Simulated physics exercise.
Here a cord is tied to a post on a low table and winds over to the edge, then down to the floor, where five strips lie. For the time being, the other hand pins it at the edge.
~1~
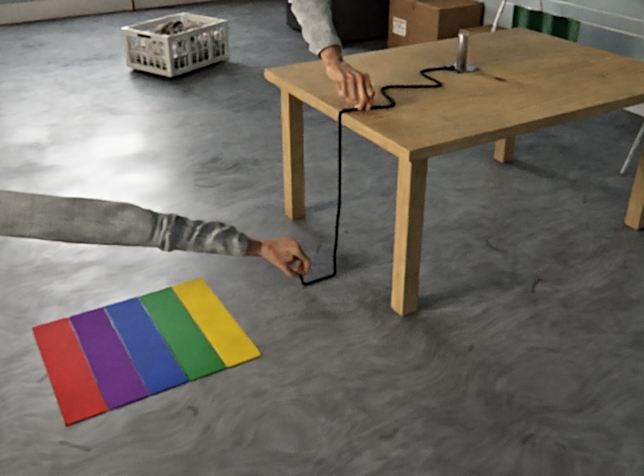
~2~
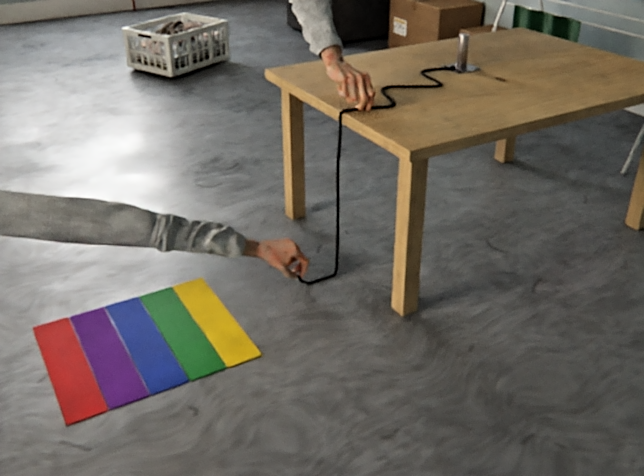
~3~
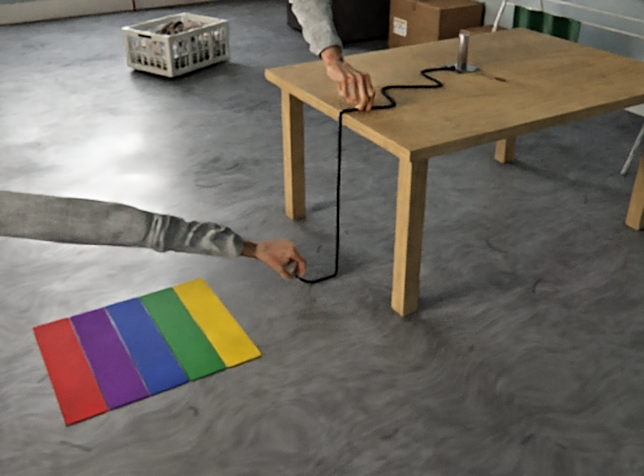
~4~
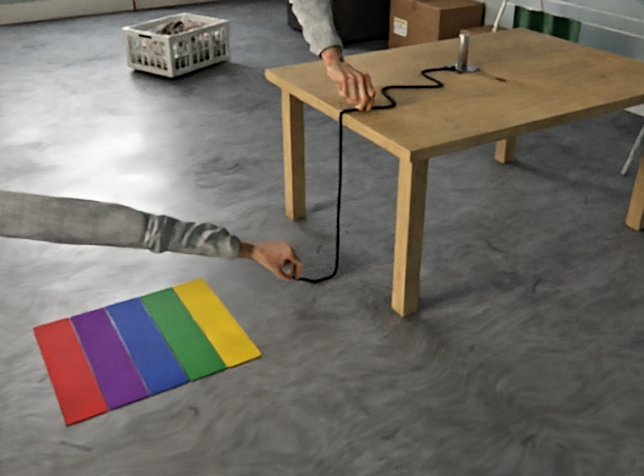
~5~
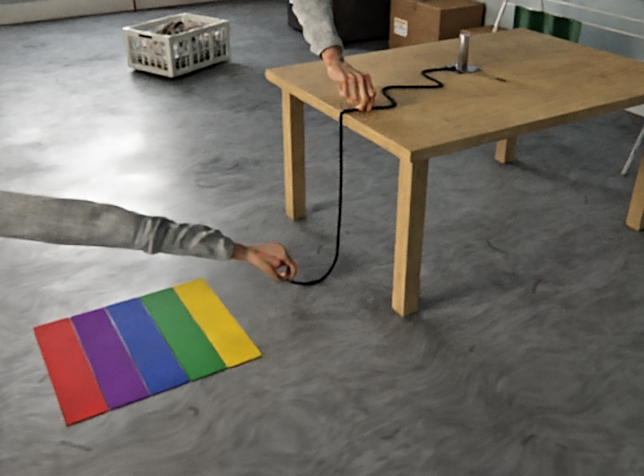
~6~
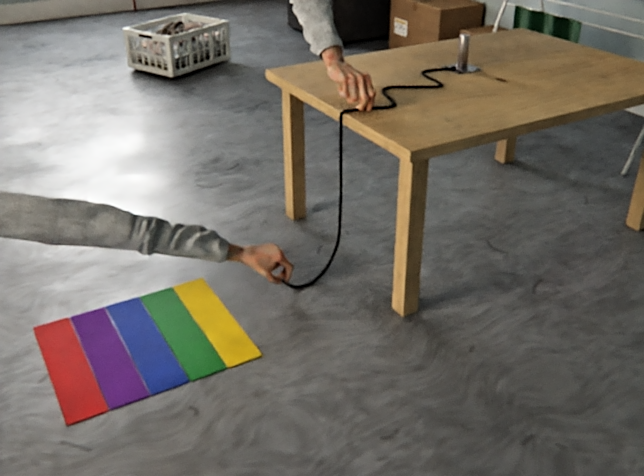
We see a black cord running from a post across a wooden table, held at the edge by one hand, while another hand near the floor draws its lower end slightly left toward five coloured strips.
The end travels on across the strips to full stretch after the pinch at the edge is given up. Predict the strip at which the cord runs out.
I would say the purple strip.
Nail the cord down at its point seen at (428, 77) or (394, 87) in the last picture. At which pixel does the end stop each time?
Estimates in sequence: (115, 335) then (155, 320).
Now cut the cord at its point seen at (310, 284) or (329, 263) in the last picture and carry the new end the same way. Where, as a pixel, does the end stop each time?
Roughly at (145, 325) the first time and at (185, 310) the second.
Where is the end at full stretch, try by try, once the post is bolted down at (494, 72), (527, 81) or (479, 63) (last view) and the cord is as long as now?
It works out at around (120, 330), (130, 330) and (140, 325) for the three tries.
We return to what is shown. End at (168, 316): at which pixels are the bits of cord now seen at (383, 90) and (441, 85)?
The first goes to (358, 101), the other to (405, 86).
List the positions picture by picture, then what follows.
End (300, 274); yellow (233, 345); green (198, 357); blue (160, 370); purple (121, 384); red (80, 398), in the first frame.
End (298, 275); cord through (425, 71) (419, 87) (391, 99) (341, 116) (338, 192) (337, 256), in the second frame.
End (296, 276), in the third frame.
End (293, 277); cord through (425, 71) (419, 87) (391, 100) (341, 117) (339, 192) (337, 257), in the fourth frame.
End (287, 279), in the fifth frame.
End (283, 281); cord through (426, 72) (420, 87) (391, 100) (342, 117) (341, 192) (332, 257), in the sixth frame.
Soon after, end near (168, 316); over green.
Then, end near (123, 330); over blue.
At full stretch, end near (97, 338); over purple. It gets as far as the purple strip.
